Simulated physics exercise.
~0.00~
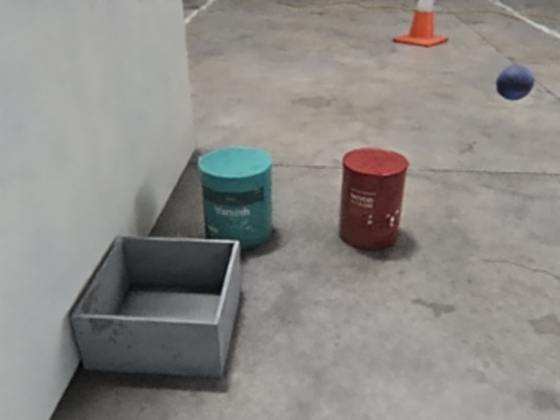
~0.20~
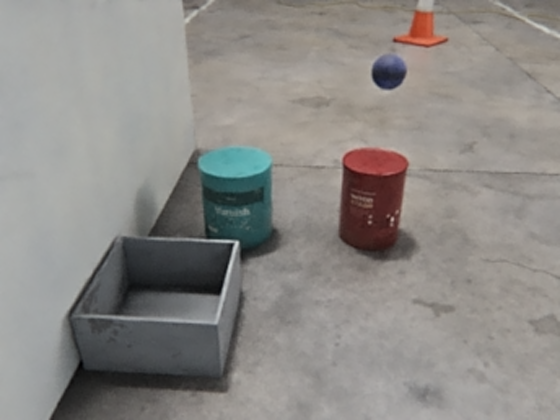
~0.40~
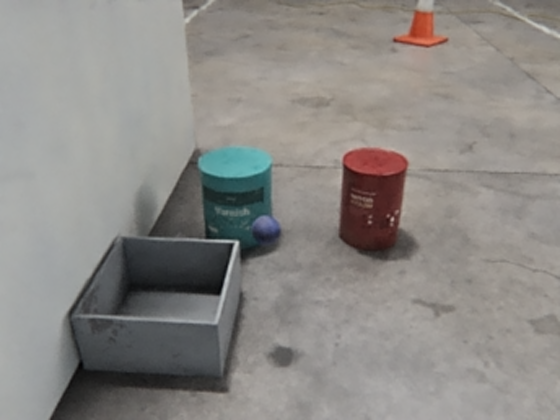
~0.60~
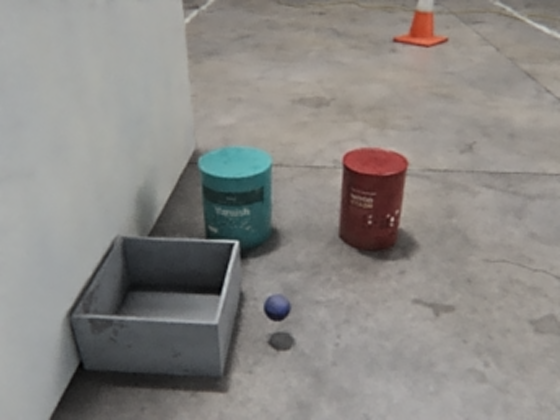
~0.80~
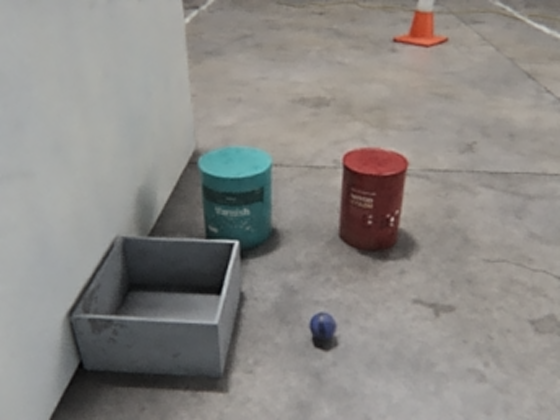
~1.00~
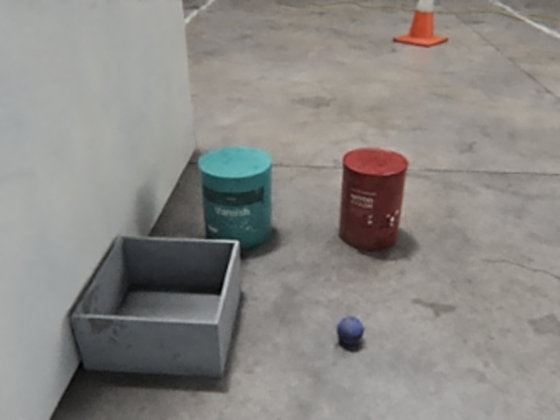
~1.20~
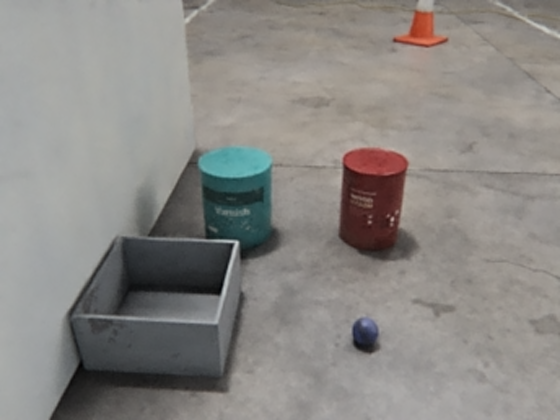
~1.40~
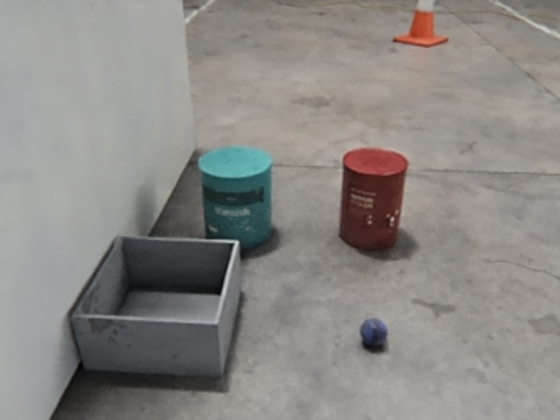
The clip shows a blue ball flying leftward and down past a red pail toward an open gray box, reaching the front of a turquoise pail, then dropping to the concrete floor and moving right, ending outside the empty box while both pails stay in place.
